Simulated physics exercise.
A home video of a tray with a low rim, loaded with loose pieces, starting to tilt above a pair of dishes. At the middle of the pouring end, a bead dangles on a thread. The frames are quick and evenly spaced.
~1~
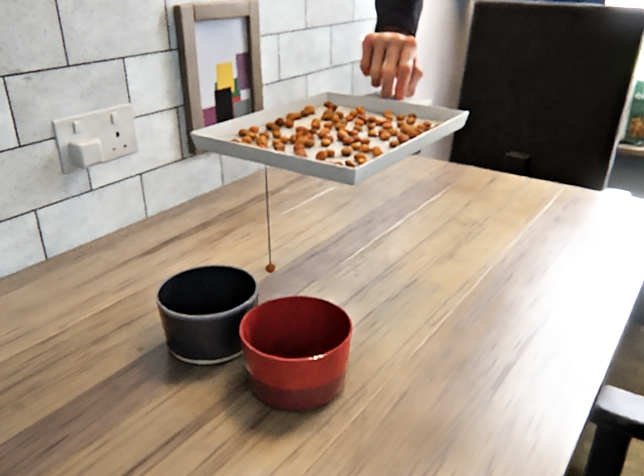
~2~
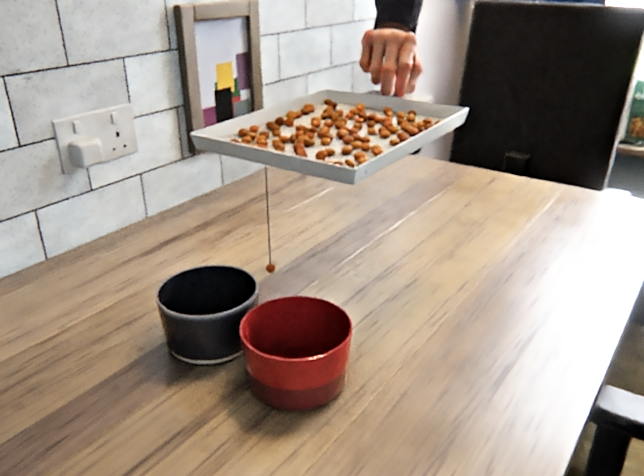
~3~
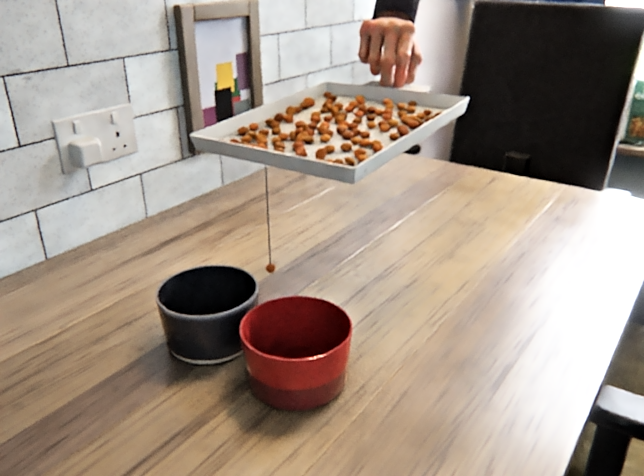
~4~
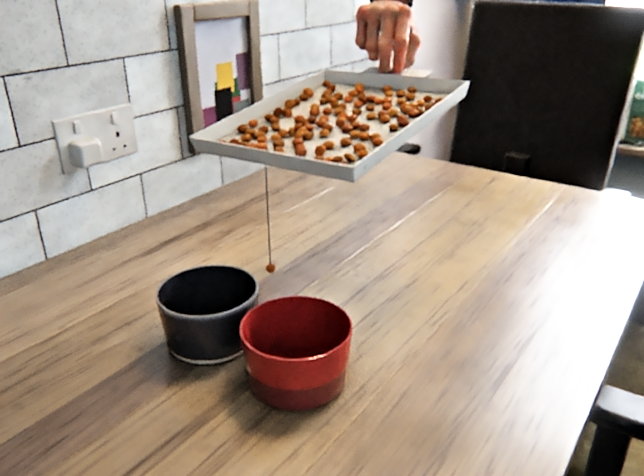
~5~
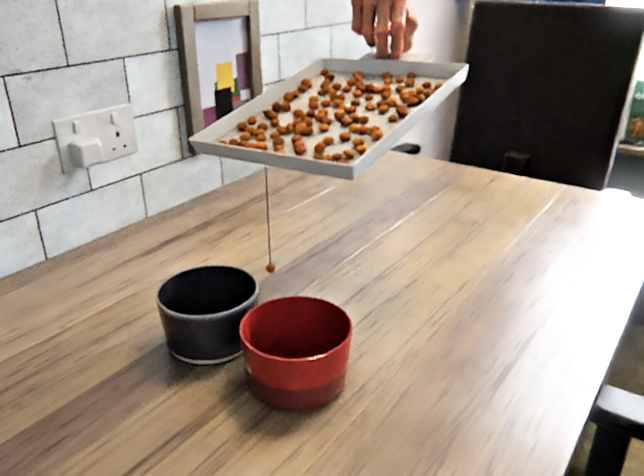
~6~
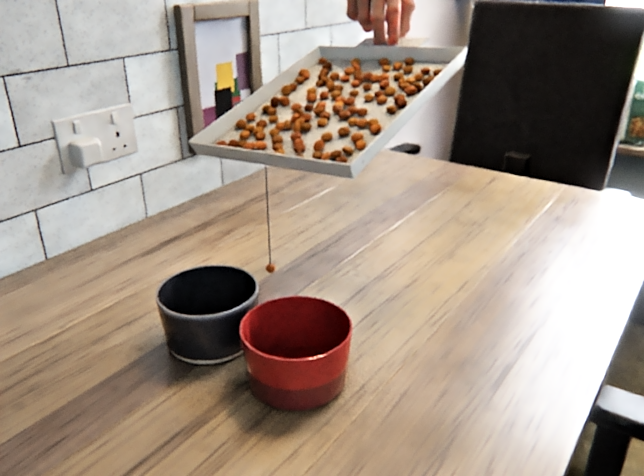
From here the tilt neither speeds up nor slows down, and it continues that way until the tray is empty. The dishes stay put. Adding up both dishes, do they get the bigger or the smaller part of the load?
Most likely the spill will be the lesser part.
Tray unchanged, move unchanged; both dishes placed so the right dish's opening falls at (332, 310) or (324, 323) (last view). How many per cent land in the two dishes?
40 and 50 in a hundred.
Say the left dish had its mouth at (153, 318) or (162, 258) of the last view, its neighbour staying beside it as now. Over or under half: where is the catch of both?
In the first position shy of half, in the second past half.
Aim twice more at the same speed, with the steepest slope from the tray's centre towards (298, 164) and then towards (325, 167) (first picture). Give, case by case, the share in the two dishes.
You'd see roughly 90 per cent the first time and 60 per cent the second.
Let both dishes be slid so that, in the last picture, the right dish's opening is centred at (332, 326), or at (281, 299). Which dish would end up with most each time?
The dish at left, then the dish at left.
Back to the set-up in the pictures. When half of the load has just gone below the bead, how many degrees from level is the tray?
Angle: Approx. 105 degrees.
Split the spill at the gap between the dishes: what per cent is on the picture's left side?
90 per cent or thereabouts.
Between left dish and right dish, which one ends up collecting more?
That's the left side.
Just after the last frame, tray tipped steeply; every one on the tray.
A moment on, tray tipped right over; roughly half on the tray; just a few in the right dish; roughly a quarter in the left dish; about a tenth outside both; about a tenth in the air.
Further on, tray tipped past a quarter turn; about a tenth in the right dish; roughly two thirds in the left dish; roughly a third outside both.
When it is over, tray tipped past a quarter turn; about a tenth in the right dish; roughly two thirds in the left dish; roughly a third outside both.
